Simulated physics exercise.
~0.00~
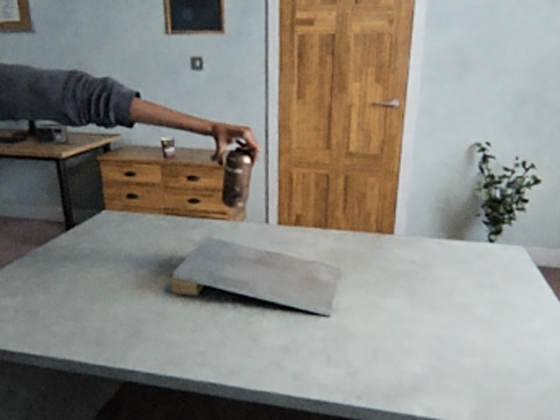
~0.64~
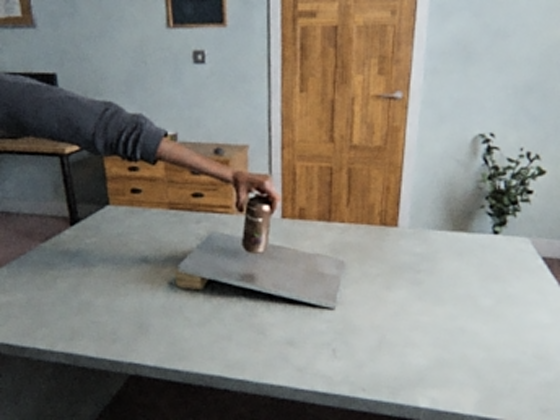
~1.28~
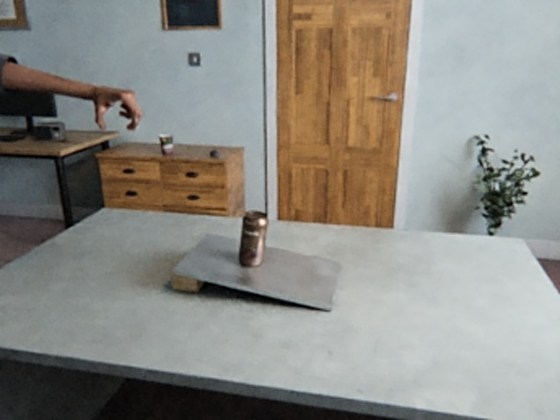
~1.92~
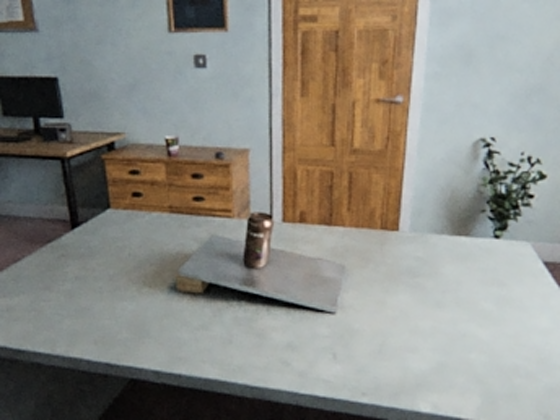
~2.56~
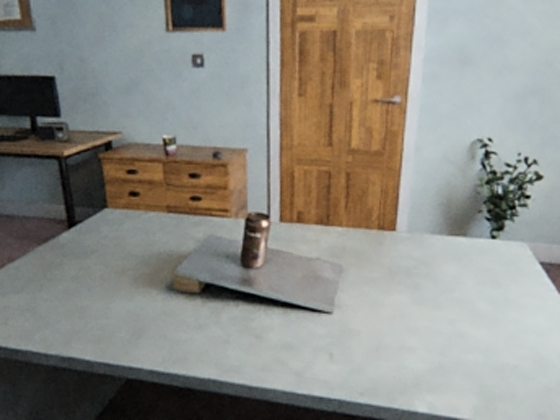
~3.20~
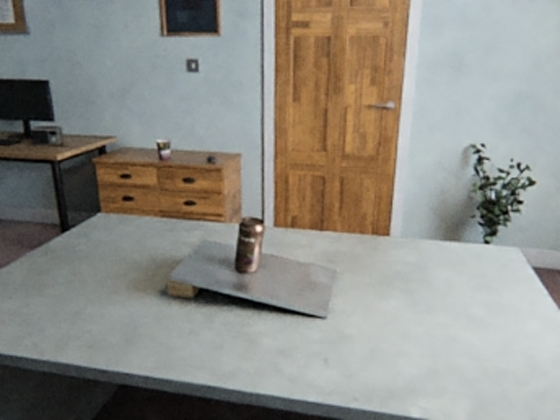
At the start, a hand reaching in from the left holds a brown can above a grey board that is propped up at its left end by a small block on a large grey table. The hand lowers the can and stands it on the sloping board, where it leans slightly. The fingers then let go, and the arm draws back to the left and out of view. The can stays where it was placed, neither sliding nor tipping. At the end, it is still standing at rest on the tilted board, which has also kept its place.
